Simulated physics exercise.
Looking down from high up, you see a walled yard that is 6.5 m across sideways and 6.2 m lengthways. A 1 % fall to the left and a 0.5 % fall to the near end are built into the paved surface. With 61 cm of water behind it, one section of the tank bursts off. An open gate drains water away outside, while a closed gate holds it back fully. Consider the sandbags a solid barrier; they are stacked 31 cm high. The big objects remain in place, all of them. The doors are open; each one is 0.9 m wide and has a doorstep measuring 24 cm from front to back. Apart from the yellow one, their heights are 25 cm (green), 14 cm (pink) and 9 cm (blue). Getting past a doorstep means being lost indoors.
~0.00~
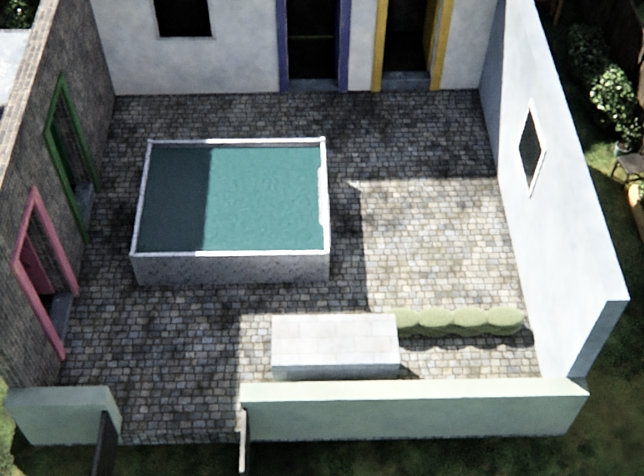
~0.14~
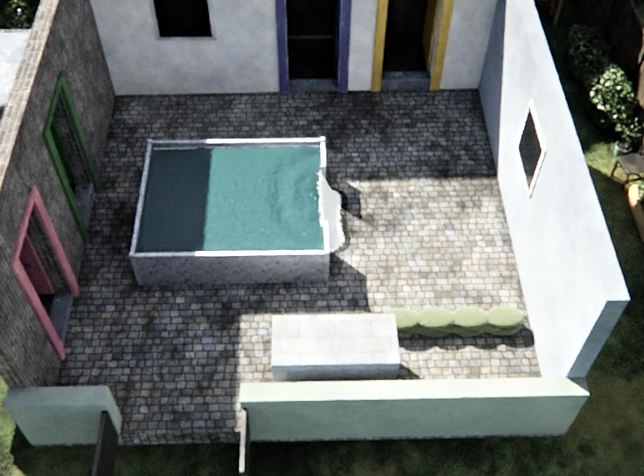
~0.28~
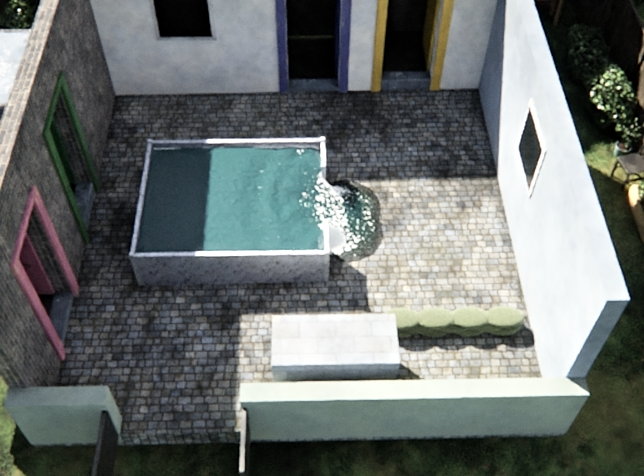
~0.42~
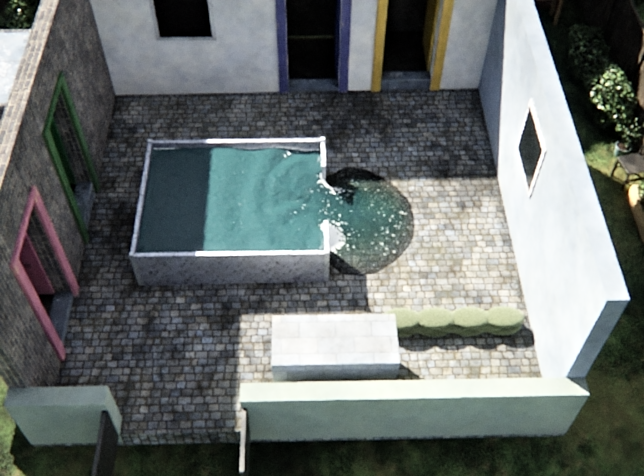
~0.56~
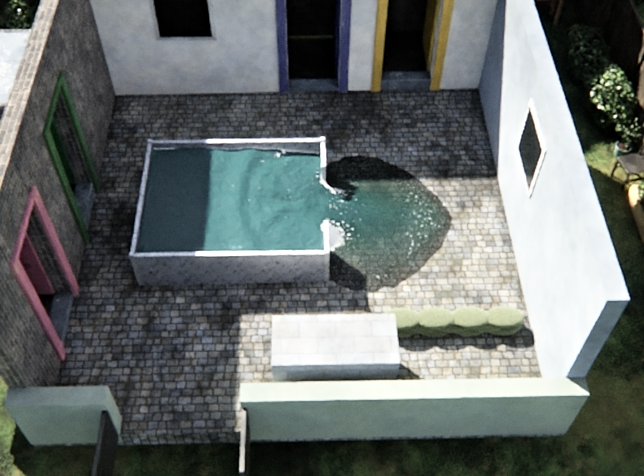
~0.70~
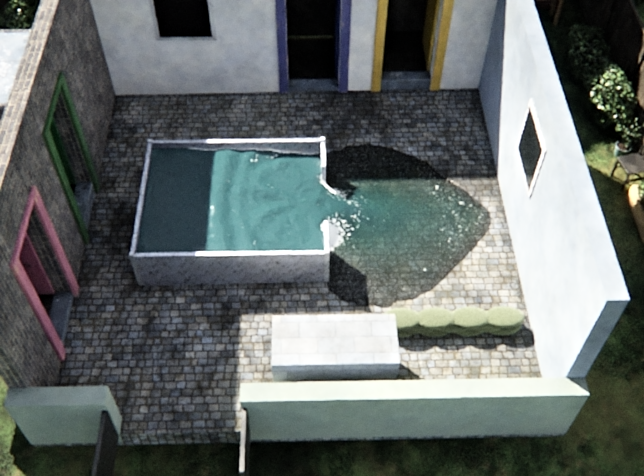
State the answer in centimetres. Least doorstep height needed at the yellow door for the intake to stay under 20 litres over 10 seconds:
12.5 cm or so.
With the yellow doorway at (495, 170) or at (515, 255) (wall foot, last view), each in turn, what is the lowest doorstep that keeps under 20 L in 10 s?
In turn: Roughly 20 cm, roughly 23 cm.
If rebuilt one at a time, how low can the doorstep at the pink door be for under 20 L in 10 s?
For pink, a step near 8.0 cm.
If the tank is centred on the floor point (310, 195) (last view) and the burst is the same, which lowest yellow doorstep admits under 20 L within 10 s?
Roughly 13.0 cm is needed.
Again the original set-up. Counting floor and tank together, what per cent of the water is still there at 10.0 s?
I'd estimate some 98 in a hundred.
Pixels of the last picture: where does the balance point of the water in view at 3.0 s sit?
Centre of the water: Approx. (331, 220) px.
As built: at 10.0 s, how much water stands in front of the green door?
9.0 cm.
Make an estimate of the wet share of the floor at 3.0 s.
I'd say near 35 percent is wet.
After 1.4 s water covers 25 % of the floor, deepest (34 cm) near (333, 218); it has not reached the yellow door.
After 3.0 s water covers 35 % of the floor, deepest (30 cm) near (500, 242); 11 cm at the yellow door, 0 litres in over its 22 cm doorstep.
After 10.0 s water covers 95 % of the floor, deepest (17 cm) near (50, 418); 10 cm at the yellow door, 0 litres in over its 22 cm doorstep.
At the yellow door as built, the water arrived by 2.4 s and peaked near 15 cm at 3.8 s.
Run again over the same 10 s with other heights there, 31 litres in over 11.5 cm, 3 litres over 15.5 cm. The limit of 20 litres is kept from about 12.5 cm up.
